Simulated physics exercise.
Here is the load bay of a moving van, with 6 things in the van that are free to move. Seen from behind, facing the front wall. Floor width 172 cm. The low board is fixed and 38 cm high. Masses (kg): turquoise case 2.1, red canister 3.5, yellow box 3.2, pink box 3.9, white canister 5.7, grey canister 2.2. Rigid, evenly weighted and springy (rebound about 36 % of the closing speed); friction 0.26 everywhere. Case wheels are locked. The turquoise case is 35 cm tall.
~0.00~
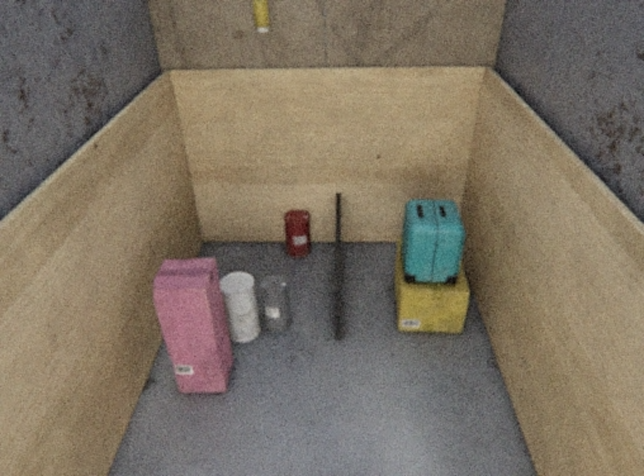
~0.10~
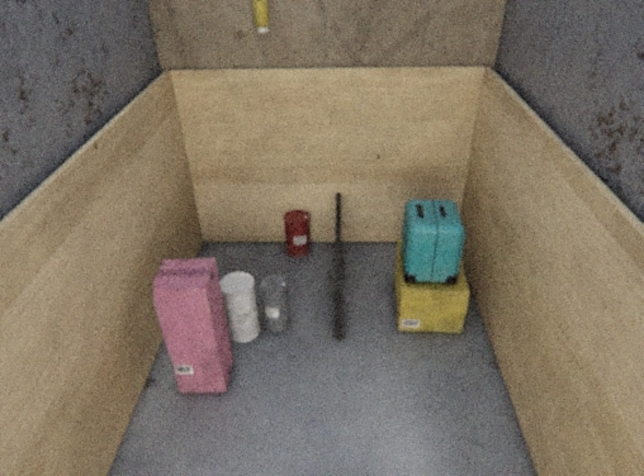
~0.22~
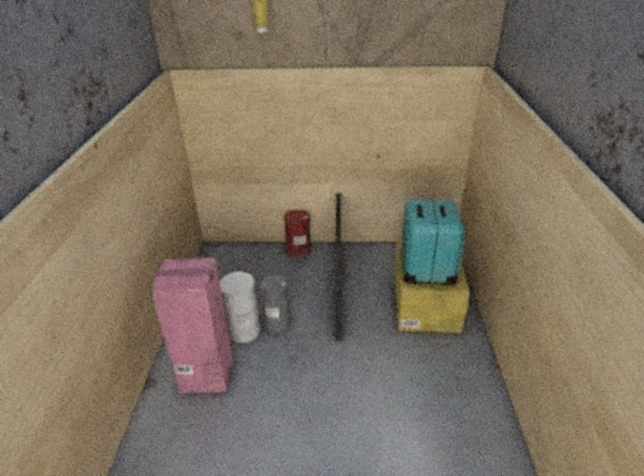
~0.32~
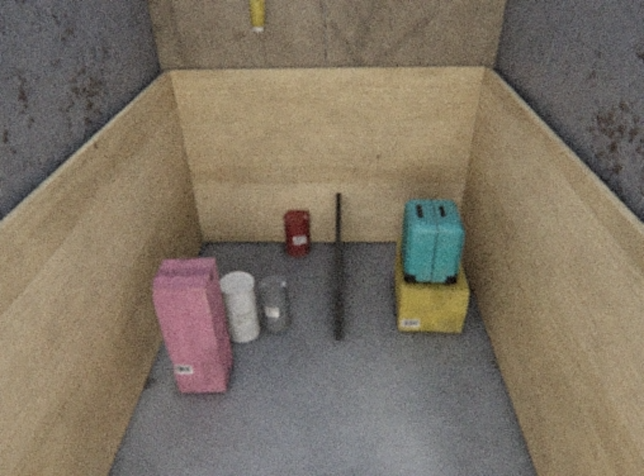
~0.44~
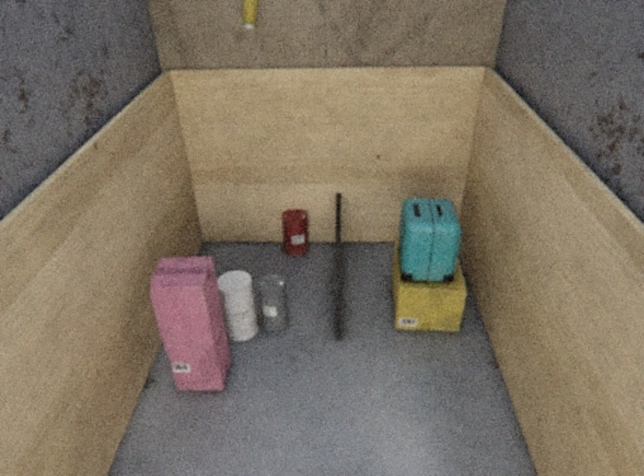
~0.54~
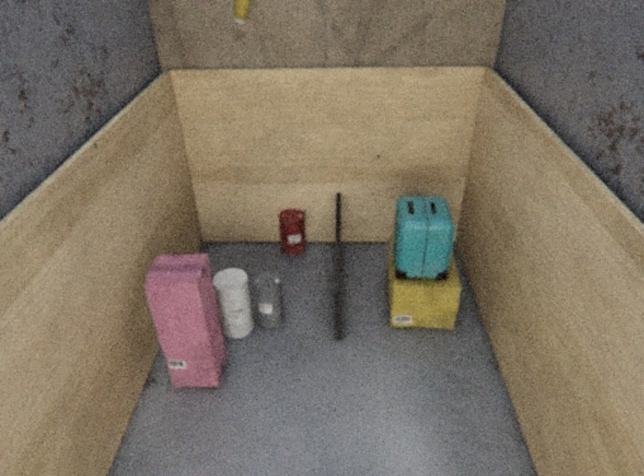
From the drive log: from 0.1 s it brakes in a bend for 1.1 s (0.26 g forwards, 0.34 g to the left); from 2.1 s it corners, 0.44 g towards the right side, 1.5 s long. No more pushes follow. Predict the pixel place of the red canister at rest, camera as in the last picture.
It ends at about (323, 233).
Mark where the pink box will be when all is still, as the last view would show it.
Around (312, 297).
After 0.84 s, push 0.26 g forwards, 0.34 g left; red canister moved 11 cm near (282, 233); turquoise case moved 27 cm; white canister moved 24 cm.
After 1.34 s, smooth; red canister moved 20 cm near (268, 233); grey canister moved 64 cm; turquoise case moved 55 cm.
After 2.84 s, push 0.44 g right; red canister moved 7 cm near (308, 233); grey canister moved 56 cm; turquoise case moved 45 cm.
After 3.04 s, push 0.44 g right; red canister moved 16 cm near (322, 233); turquoise case moved 49 cm; grey canister moved 55 cm.
In the end (4.2 s), not toppled but over 15 cm from the start, turquoise case, red canister, yellow box, pink box, white canister and grey canister. At the end, from the last picture's camera, red canister near (323, 233).
